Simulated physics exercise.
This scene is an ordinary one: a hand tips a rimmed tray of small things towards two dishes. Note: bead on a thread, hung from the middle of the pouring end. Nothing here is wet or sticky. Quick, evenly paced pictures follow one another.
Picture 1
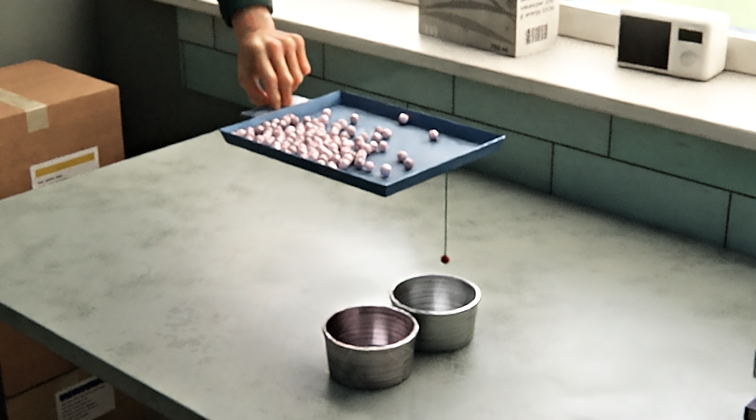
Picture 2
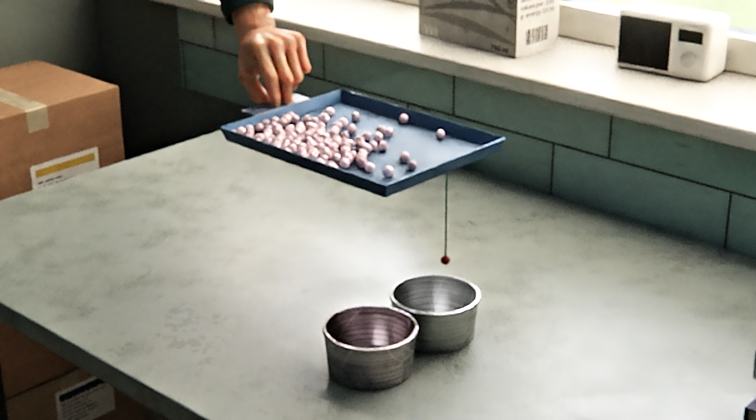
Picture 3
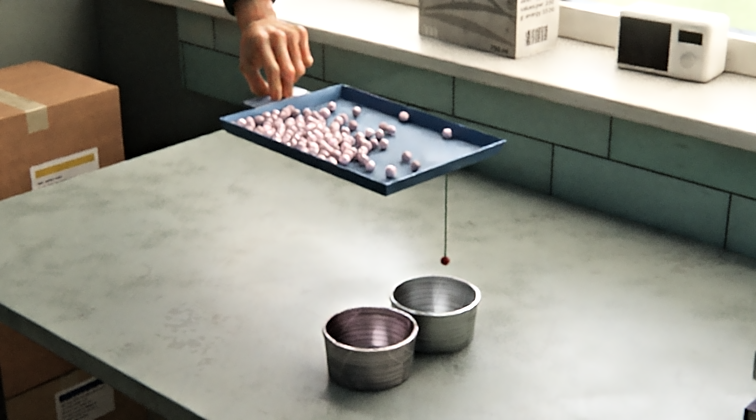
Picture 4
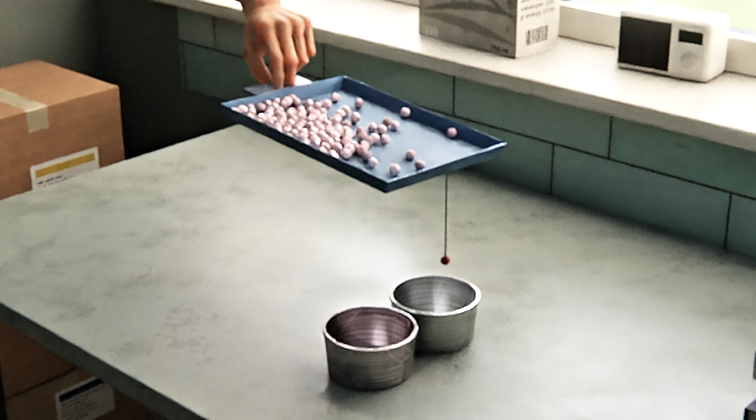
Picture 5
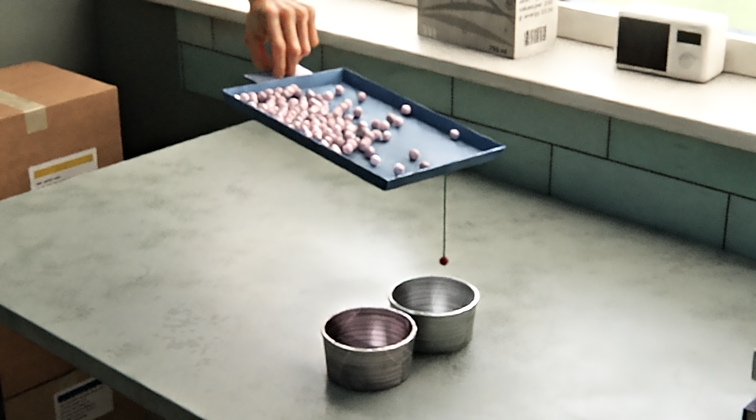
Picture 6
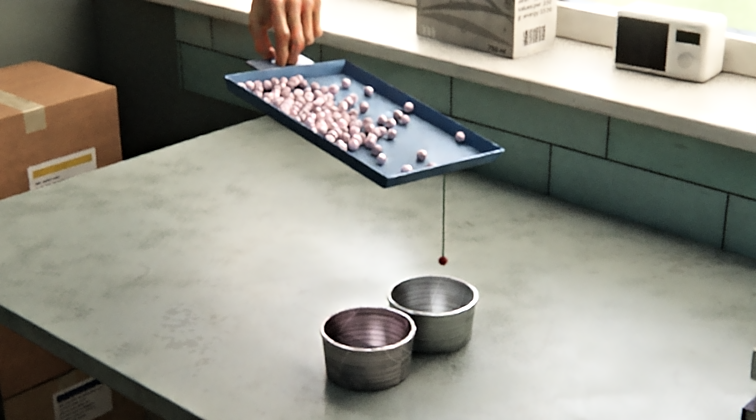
A hand at the top grips a blue rimmed tray above a grey worktop, seen from slightly above in a tiled room with a window ledge. Pale pink pearls cover the tray, a red bead hangs beneath it, two metal dishes stand below, and cardboard boxes sit left. The hand raises its end, tilting the tray gradually towards the right corner, and the pearls shift slightly down it.
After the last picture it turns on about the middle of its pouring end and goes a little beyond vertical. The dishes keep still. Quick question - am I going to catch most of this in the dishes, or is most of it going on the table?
You'll catch only a minority of it; most goes on the table.
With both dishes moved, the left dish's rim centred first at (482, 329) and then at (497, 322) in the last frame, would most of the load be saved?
First shift, a minority share; second shift, a minority share.
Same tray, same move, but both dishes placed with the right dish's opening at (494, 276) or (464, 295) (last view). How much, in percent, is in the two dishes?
The first try gives 20 per cent, the second 0 per cent.
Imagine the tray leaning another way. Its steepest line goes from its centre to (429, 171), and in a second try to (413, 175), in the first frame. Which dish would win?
Try 1: Right-side dish. Try 2: Right-side dish.
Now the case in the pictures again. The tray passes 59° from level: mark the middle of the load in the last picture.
(491, 176).
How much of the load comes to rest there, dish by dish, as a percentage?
Around 0 in a hundred in the left dish and around 0 in a hundred in the right dish.
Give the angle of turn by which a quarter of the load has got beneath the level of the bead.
It sits at roughly 50°.
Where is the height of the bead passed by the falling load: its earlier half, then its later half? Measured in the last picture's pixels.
(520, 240) for the early half, (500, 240) for the late half.
Soon after the last picture, tray tipped steeply; about half on the tray; about a third outside both; a small part in the air.
A little later, tray tipped right over; all outside both.
Later still, tray tipped past a quarter turn; all outside both.
By the end, tray tipped past a quarter turn; none in the left dish; none in the right dish; all outside both.
